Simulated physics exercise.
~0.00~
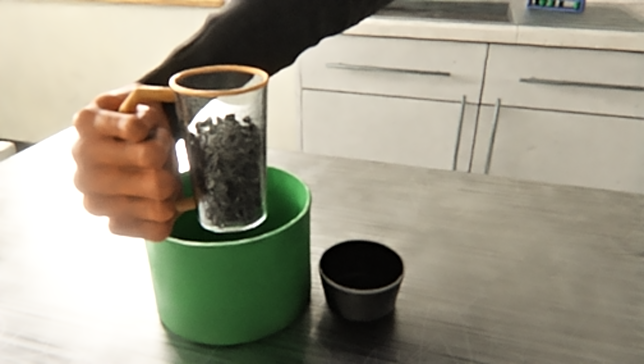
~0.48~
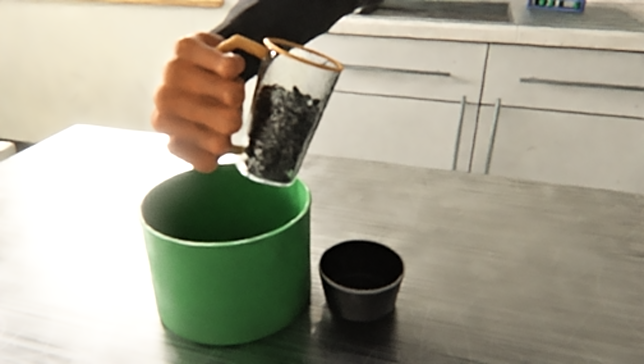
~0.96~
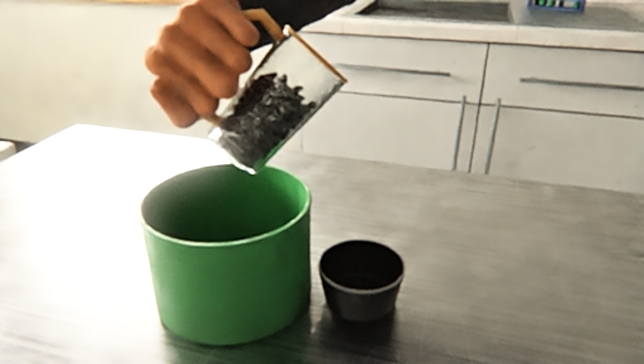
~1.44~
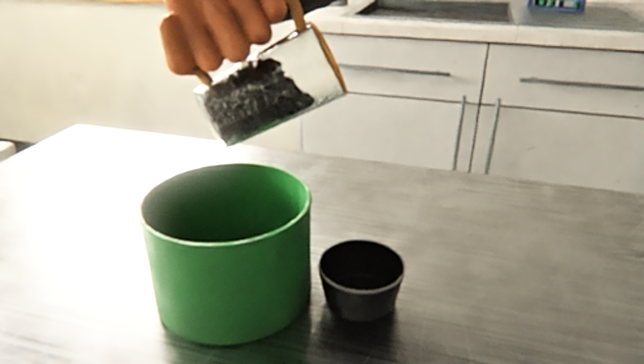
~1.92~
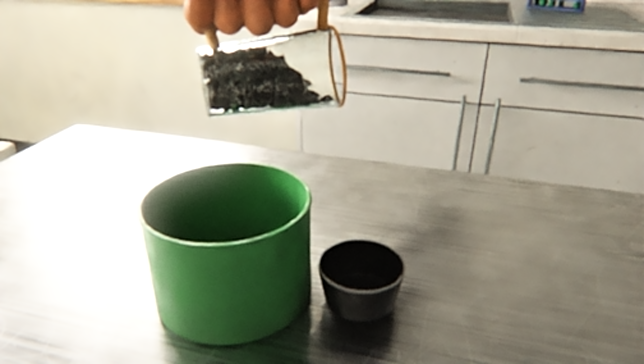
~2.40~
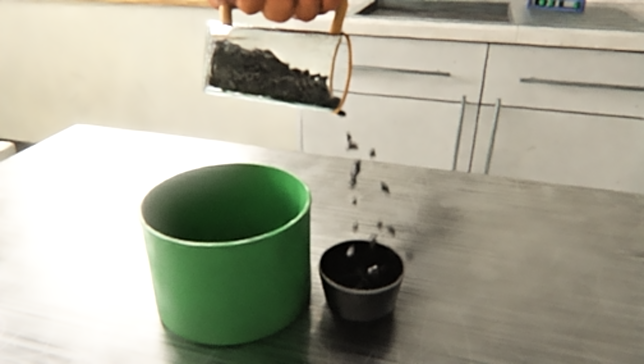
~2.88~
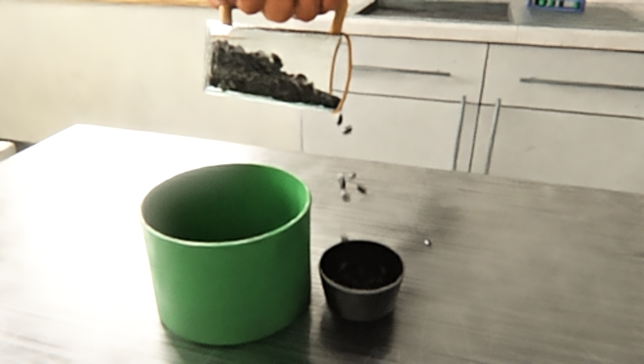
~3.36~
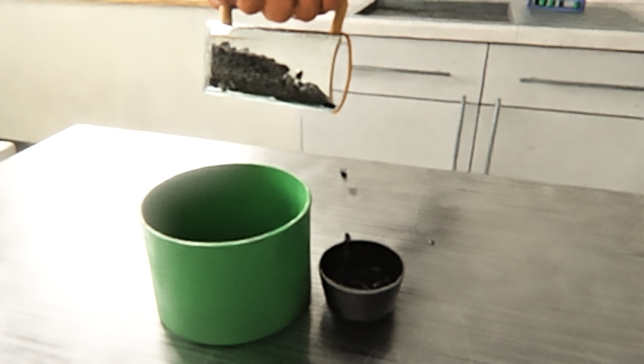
A hand in a dark sleeve holds a clear glass cup of black beans by its tan handle above a green pot, seen from a fixed view across a grey kitchen table. A smaller black dish stands just right of the pot, with pale cabinets behind. The hand lifts the cup while tipping it rightward until it lies on its side. Beans then spill from its rim and drop into the black dish, a few bouncing near it. The stream thins to a few falling beans, and the cup stays tilted, still holding most of them.
